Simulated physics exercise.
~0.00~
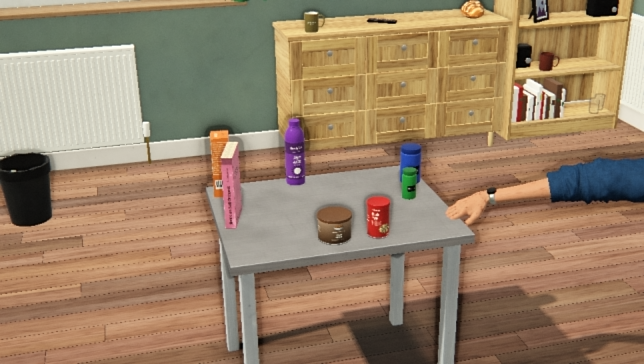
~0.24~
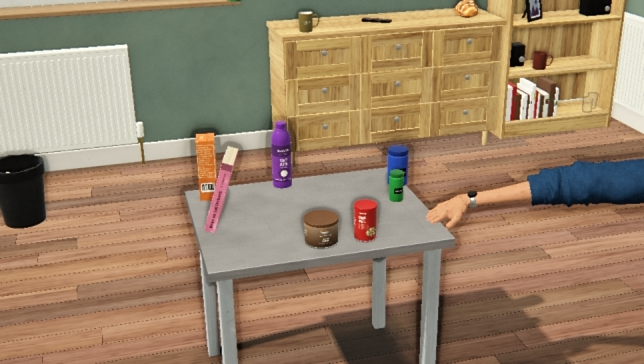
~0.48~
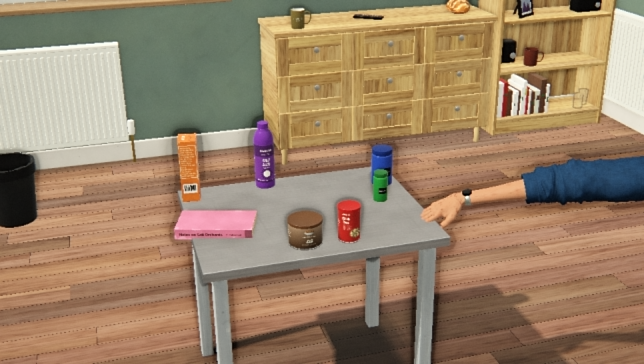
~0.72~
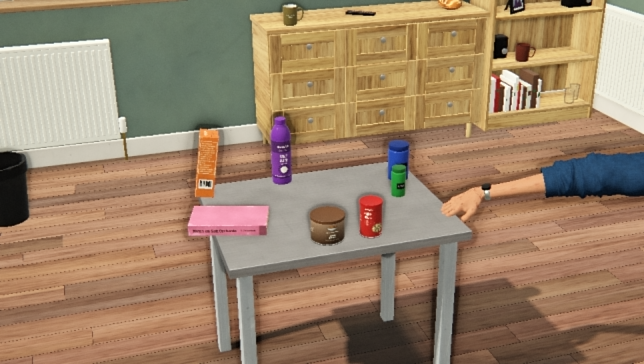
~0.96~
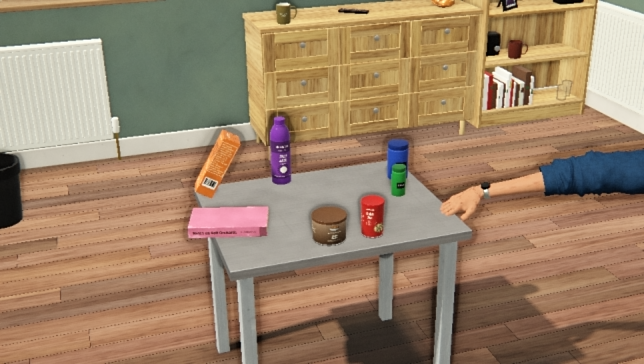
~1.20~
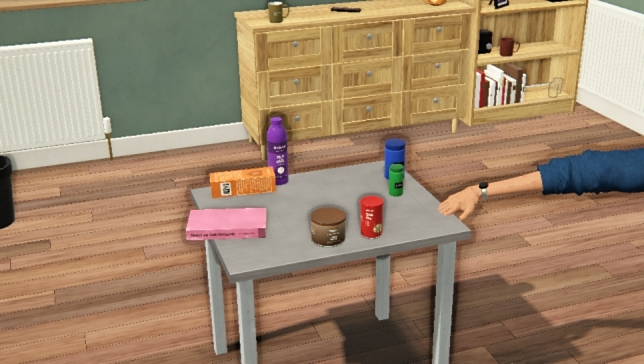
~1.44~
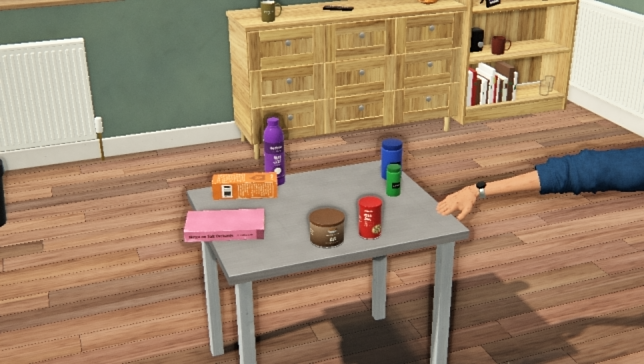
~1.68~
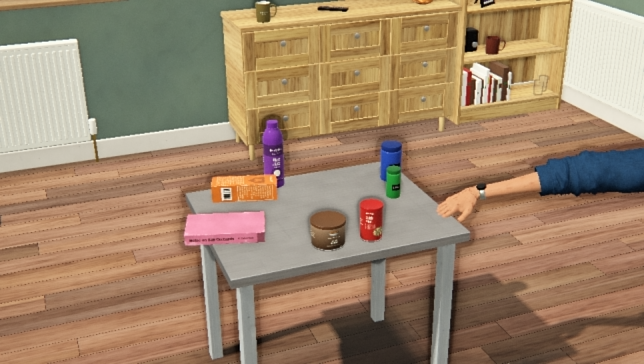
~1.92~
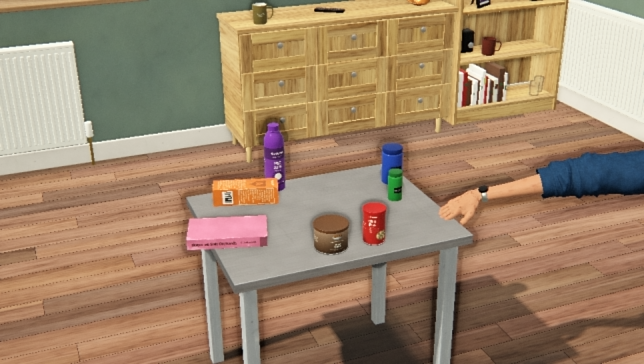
A pink book toppling onto its side on a grey table, then an orange carton tipping over, while the other items stay standing.
